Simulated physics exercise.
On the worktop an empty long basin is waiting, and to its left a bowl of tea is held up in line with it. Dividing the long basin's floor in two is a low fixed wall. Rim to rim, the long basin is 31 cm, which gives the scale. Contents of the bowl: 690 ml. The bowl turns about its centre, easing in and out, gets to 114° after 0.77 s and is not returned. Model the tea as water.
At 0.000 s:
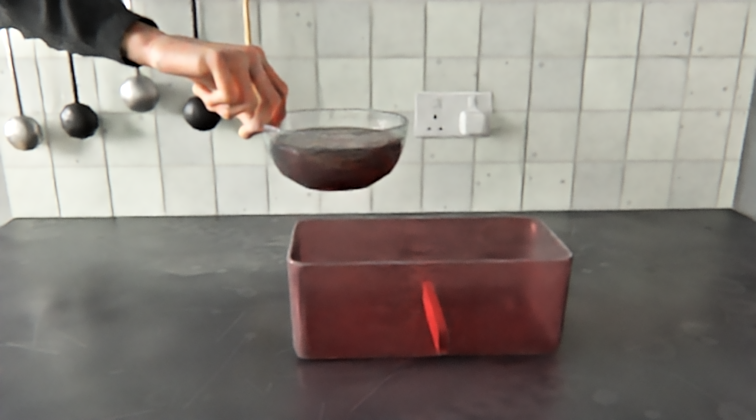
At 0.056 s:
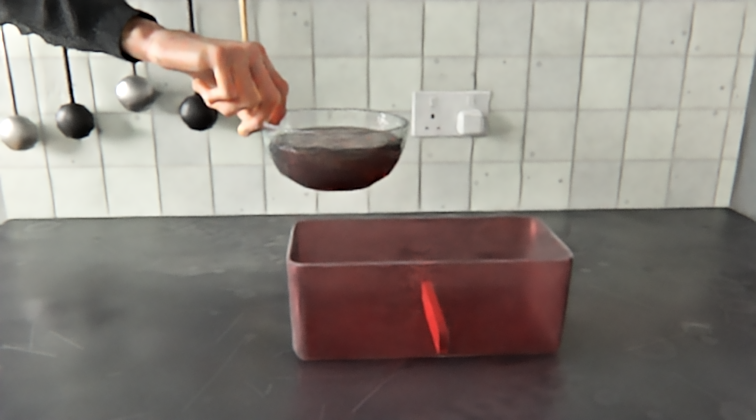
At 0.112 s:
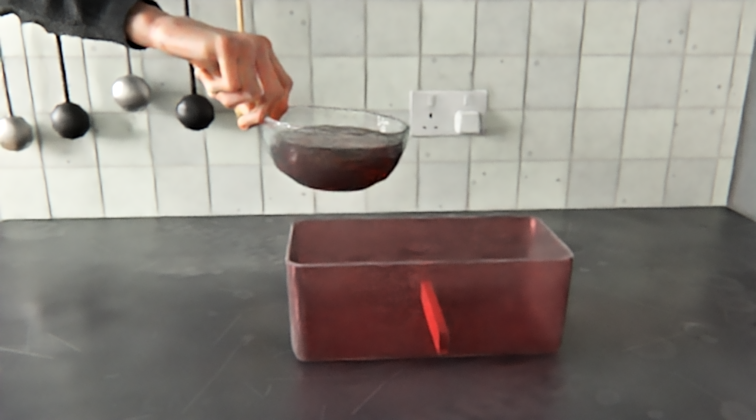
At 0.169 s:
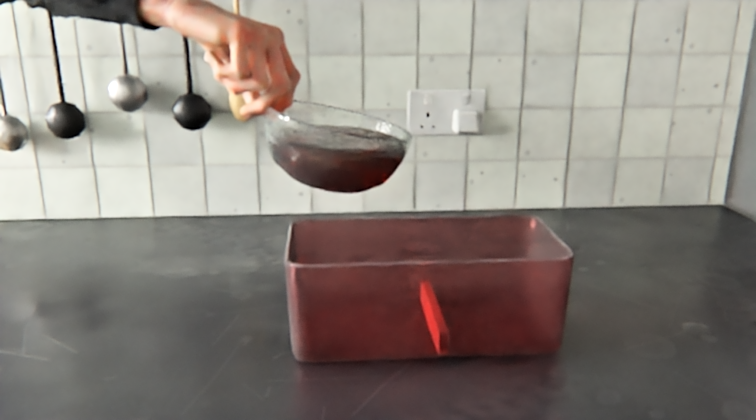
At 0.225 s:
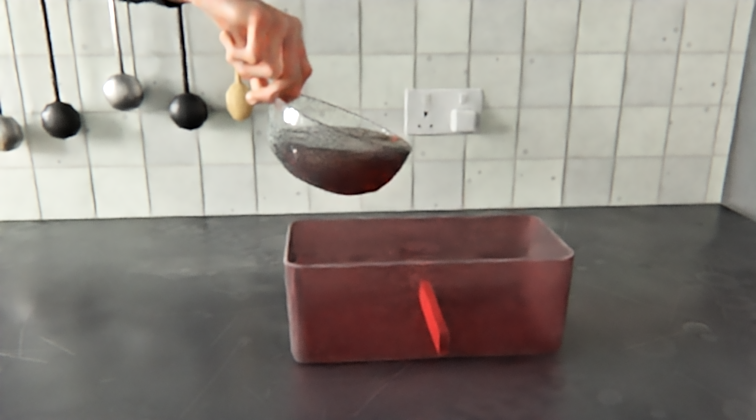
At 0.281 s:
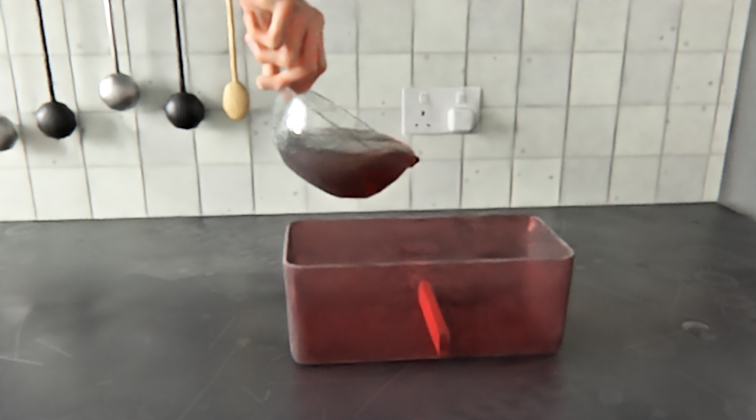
A hand in a dark sleeve tilts a clear glass bowl of dark reddish-brown liquid gradually to the right, its far side lifting until the liquid reaches the lower rim. Beneath it, an empty, translucent red rectangular basin stands still on a dark worktop, seen from the front. Behind, hanging utensils and a white socket on pale wall tiles slide slightly left as the view shifts gently.
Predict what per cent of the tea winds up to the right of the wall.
Roughly 52 per cent is past the wall.
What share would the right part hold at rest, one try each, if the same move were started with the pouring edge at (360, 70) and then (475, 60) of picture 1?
It comes to 25 per cent, and then 65 per cent.
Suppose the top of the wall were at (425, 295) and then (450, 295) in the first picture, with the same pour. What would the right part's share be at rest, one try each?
60 then 30 %.
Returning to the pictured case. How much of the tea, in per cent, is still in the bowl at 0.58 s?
Close to 12 in a hundred.
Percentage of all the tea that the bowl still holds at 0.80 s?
Close to 0 percent of the total.
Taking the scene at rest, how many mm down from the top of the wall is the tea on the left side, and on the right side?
Left 14 mm, right 10 mm.
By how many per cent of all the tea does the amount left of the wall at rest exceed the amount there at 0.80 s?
That amounts to roughly 2 per cent of the whole.
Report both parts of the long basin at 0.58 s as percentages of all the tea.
Lab note: Left near 24 %, right near 46.
By 0.58 s the tilt is 97° and 11 per cent is still to pour, 24 is left of the wall and 46 right of it.
By 0.80 s the tilt is 114° and 0 per cent is still to pour, 45 is left of the wall and 53 right of it.
By 1.02 s the tilt is 114° and 0 per cent is still to pour, 46 is left of the wall and 52 right of it.
By 1.27 s the tilt is 114° and 0 per cent is still to pour, 47 is left of the wall and 52 right of it.
At rest 47 per cent lies left of the wall, 52 right of it and 2 outside.
